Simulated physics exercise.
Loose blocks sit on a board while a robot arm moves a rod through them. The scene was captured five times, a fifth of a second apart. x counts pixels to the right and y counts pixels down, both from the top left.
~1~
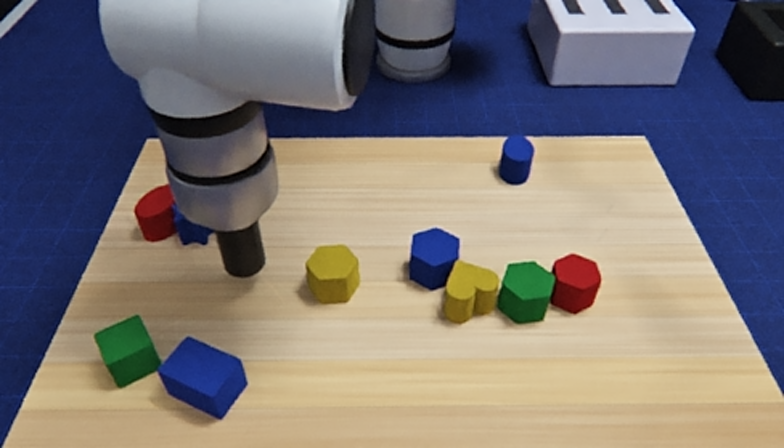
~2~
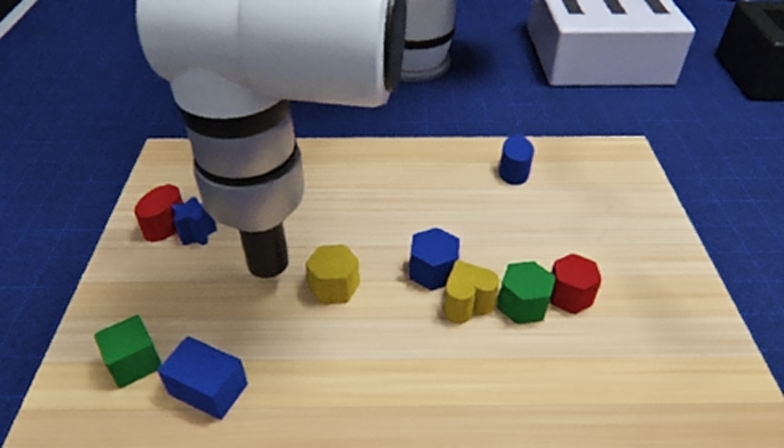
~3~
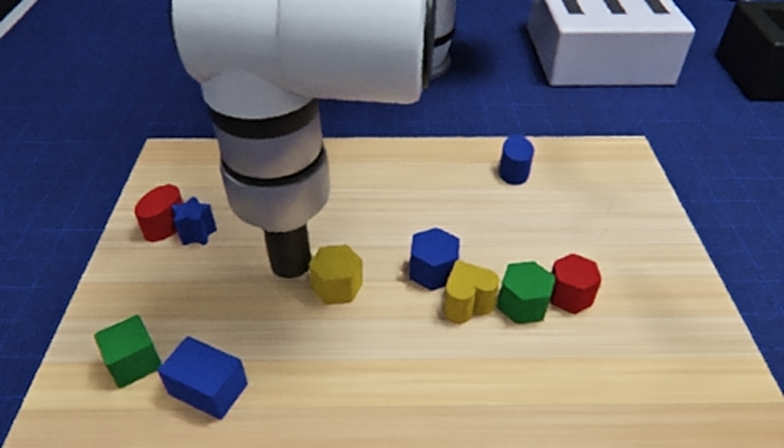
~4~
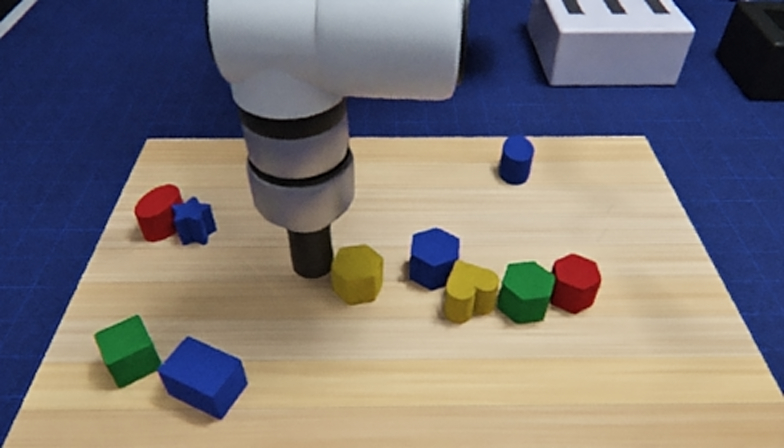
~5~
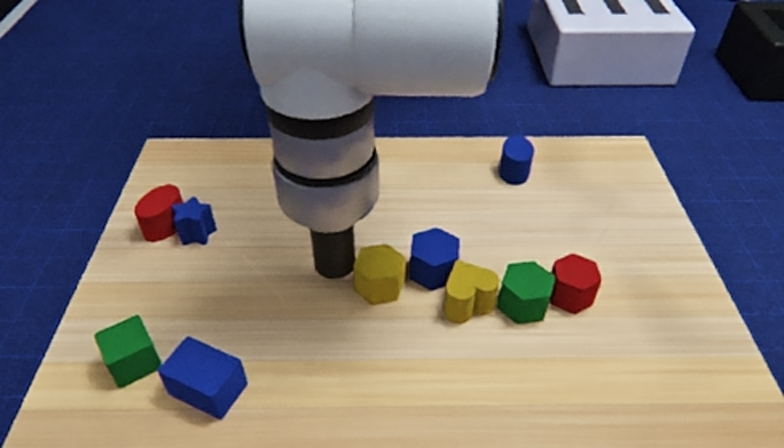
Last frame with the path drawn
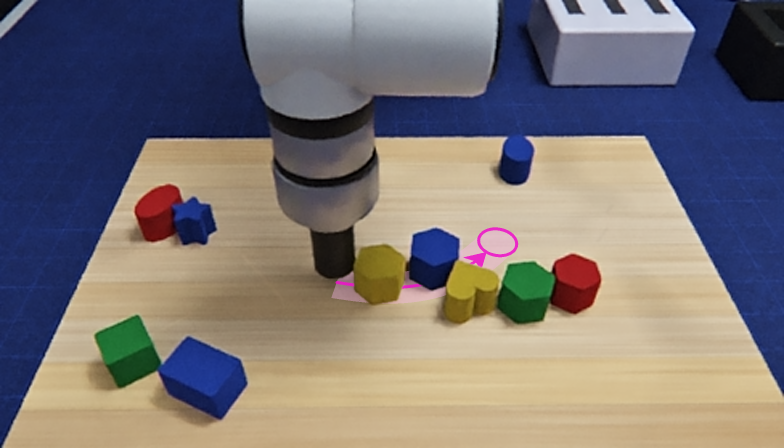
On a pale wooden board over a blue surface, seen from above at an angle by a still camera, loose coloured blocks lie scattered. A red block and blue star sit at left above green and blue blocks, with yellow, blue, green and red pieces toward the right. A white robot arm moves its dark rod rightward, meets the yellow hexagon and pushes it toward the blue hexagon and yellow heart.
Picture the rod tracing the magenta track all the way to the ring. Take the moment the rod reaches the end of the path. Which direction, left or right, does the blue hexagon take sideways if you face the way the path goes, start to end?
Gets pushed left.
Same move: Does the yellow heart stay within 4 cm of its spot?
No.
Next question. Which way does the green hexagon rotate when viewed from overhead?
I'd predict that, seen from above, the green hexagon rotates counter-clockwise.
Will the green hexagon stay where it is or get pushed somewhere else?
That block will leave its spot.
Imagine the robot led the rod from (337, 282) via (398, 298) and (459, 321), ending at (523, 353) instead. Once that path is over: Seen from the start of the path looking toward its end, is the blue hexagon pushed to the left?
My answer is yes.
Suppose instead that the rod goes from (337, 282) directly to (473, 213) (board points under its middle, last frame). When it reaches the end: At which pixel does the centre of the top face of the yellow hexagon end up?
(404, 262)
The drawn path runs from (337, 282) through (400, 287) and (458, 272) to (498, 242).
What follows on the original path. One third of the way, rod (400, 269); yellow hexagon (445, 270); blue hexagon (468, 237), turned 45° anticlockwise; yellow heart (486, 288); green hexagon (540, 283), turned 15° anticlockwise.
Two thirds of the way, rod (460, 254); yellow hexagon (497, 272), turned 60° clockwise; blue hexagon (495, 227), turned 75° anticlockwise; yellow heart (514, 309), turned 45° clockwise; green hexagon (550, 289), turned 50° anticlockwise.
At the end, rod (501, 224); yellow hexagon (502, 270), turned 70° clockwise; blue hexagon (536, 201), turned 65° anticlockwise; yellow heart (514, 309), turned 45° clockwise; green hexagon (550, 289), turned 50° anticlockwise.
